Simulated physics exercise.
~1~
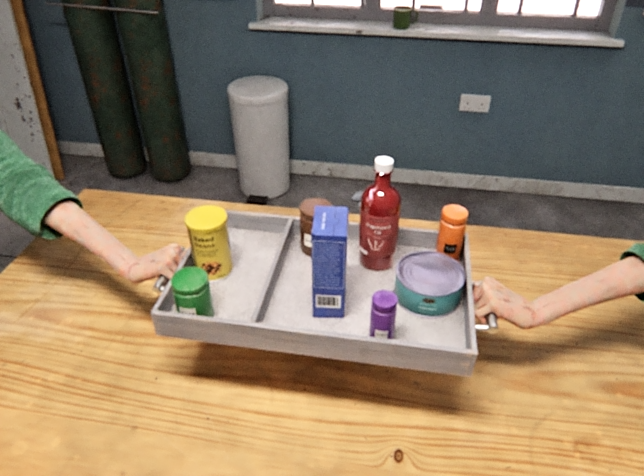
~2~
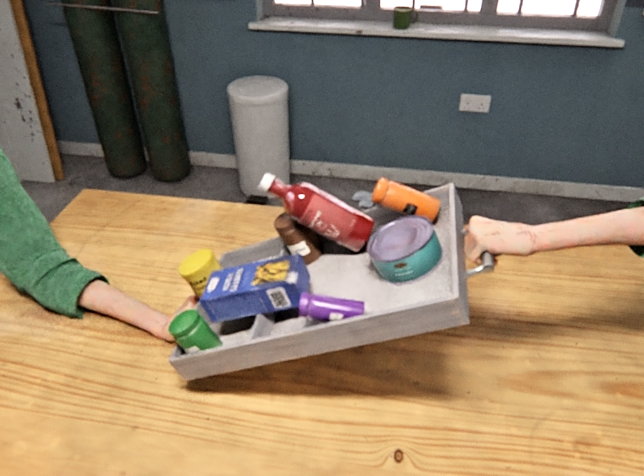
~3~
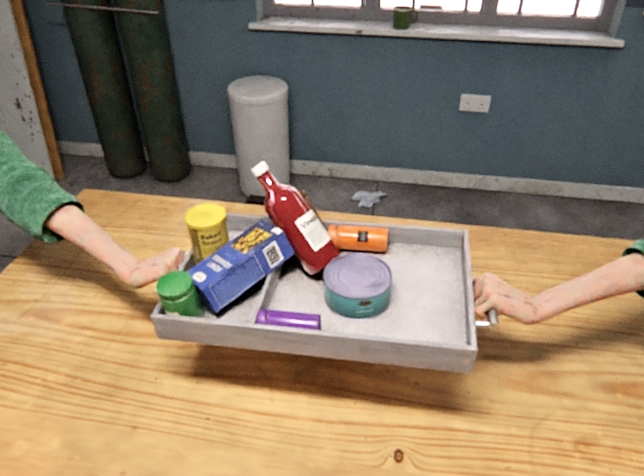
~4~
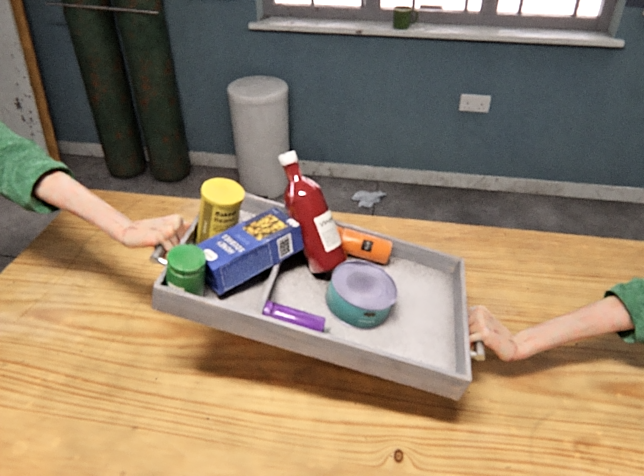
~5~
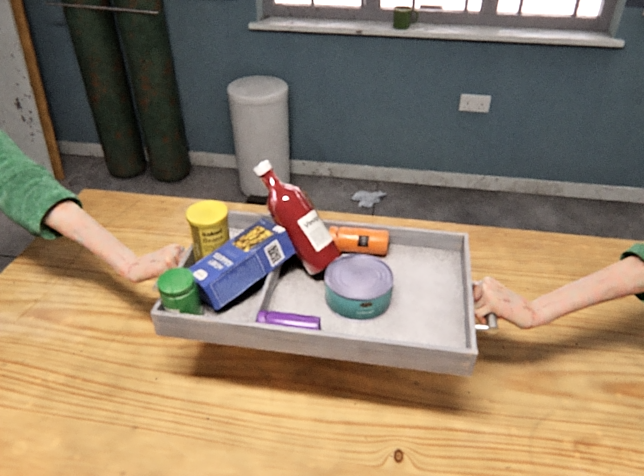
Two hands tip a loaded tray left, then right, and level it with items toppled.
